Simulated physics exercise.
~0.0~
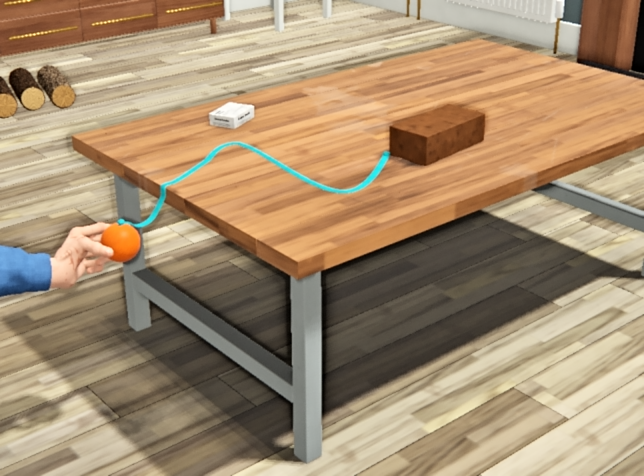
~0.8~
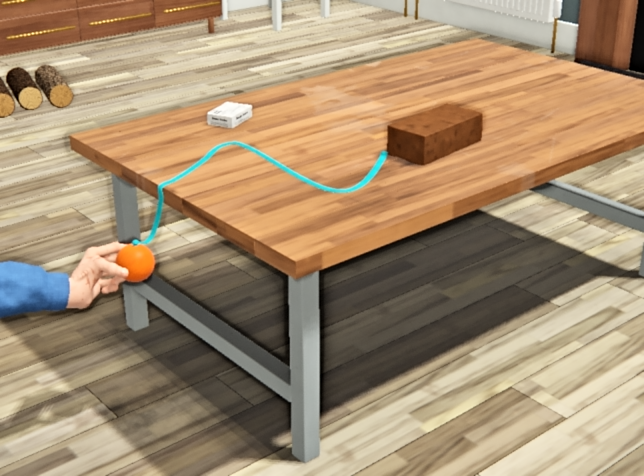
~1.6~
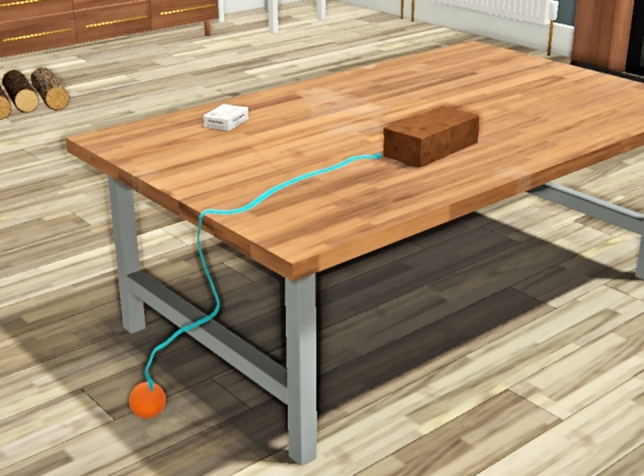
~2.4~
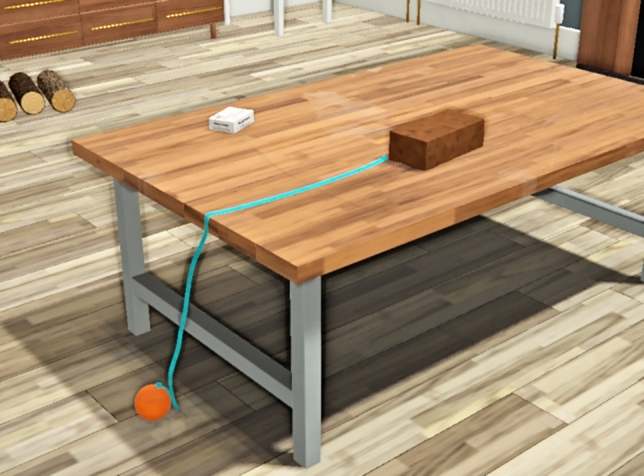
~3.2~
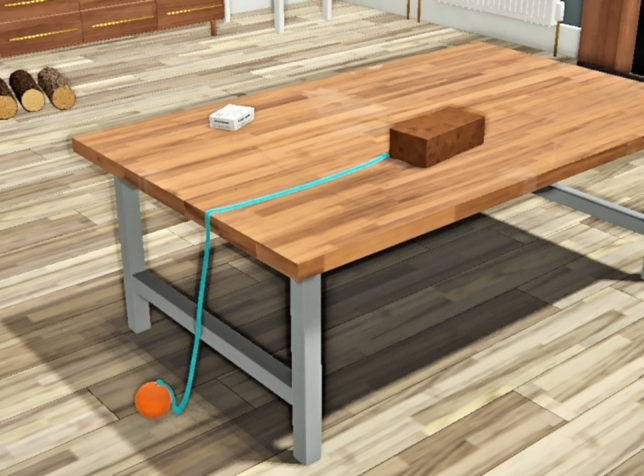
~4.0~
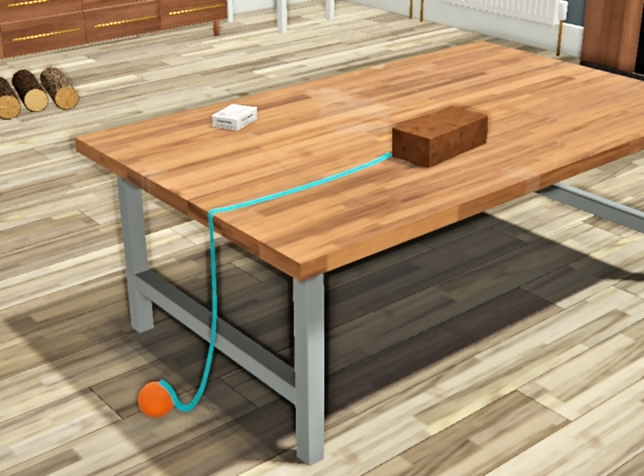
A hand lowered an orange past the end of a wooden table and let go, and it dropped to the floor, pulling down the blue ribbon that led to a brown brick, while the brick and a small white box stayed on top.
